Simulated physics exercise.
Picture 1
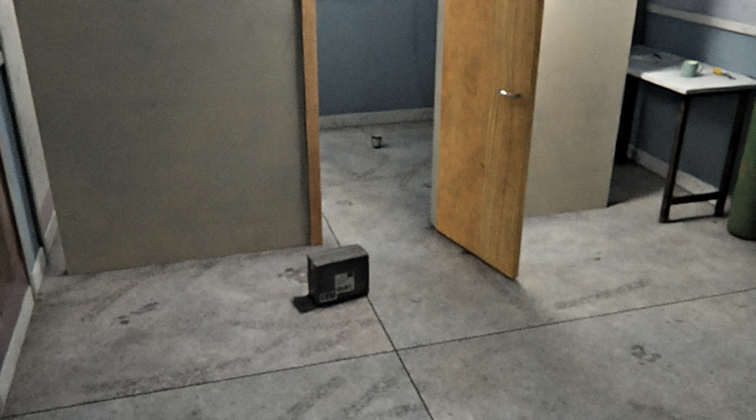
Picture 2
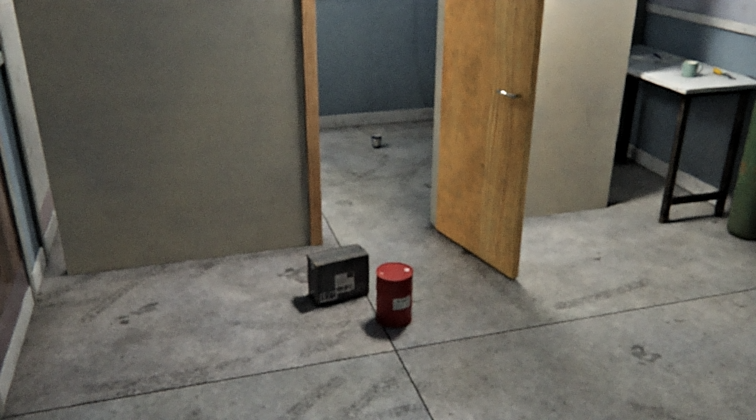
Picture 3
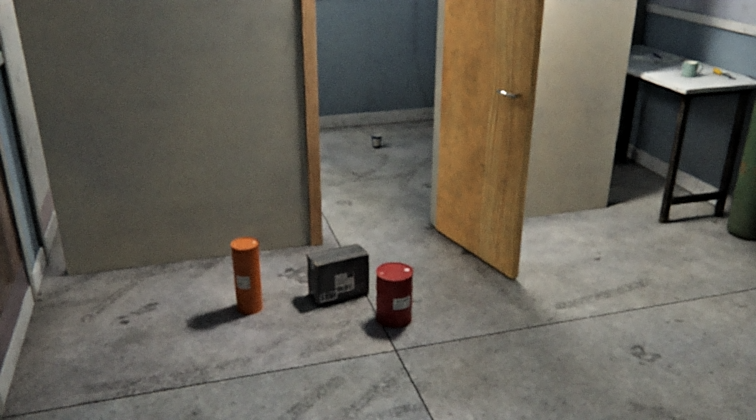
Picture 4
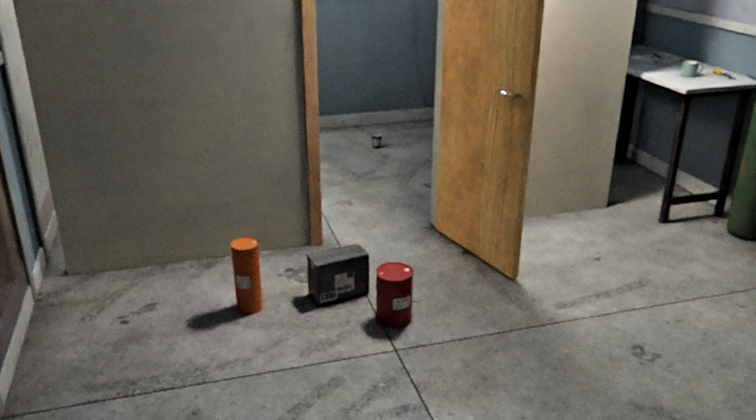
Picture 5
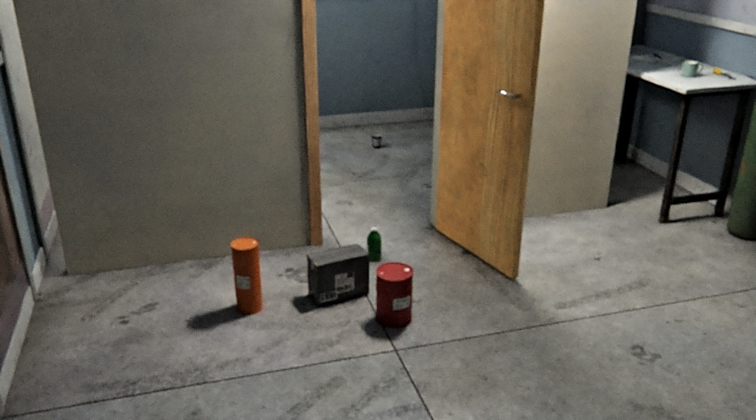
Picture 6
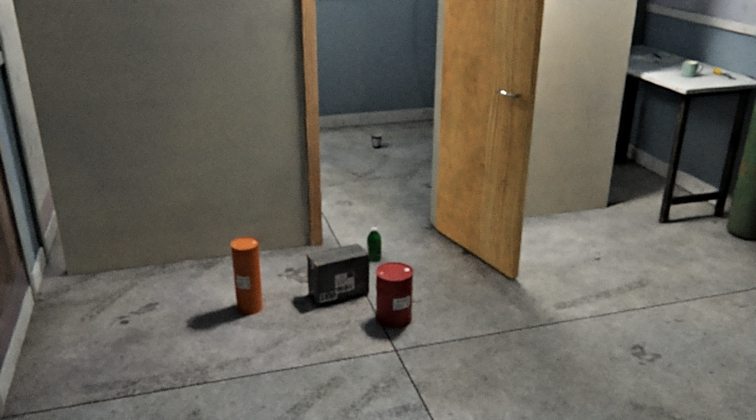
At first, a dark grey parcel sits alone on the concrete floor near a wide-open wooden door. A red canister appears to its right, then an orange canister to its left, and later a green bottle behind them, while the door and the parcel stay still.
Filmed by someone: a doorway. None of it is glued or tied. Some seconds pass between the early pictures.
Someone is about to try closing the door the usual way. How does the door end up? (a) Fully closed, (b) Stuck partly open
a, fully closed.
Then, 0.90 s past the last view, door at 63°.
Then, 1.40 s past the last view, door at 24°; green bottle displaced about its own width near (362, 238).
Then, 1.70 s past the last view, door at 0°; green bottle displaced well along near (339, 224).
Finally, door at 0°; moved from the start, green bottle; the other 3 still in place. Final places as the last picture's camera would see them, green bottle near (331, 215).
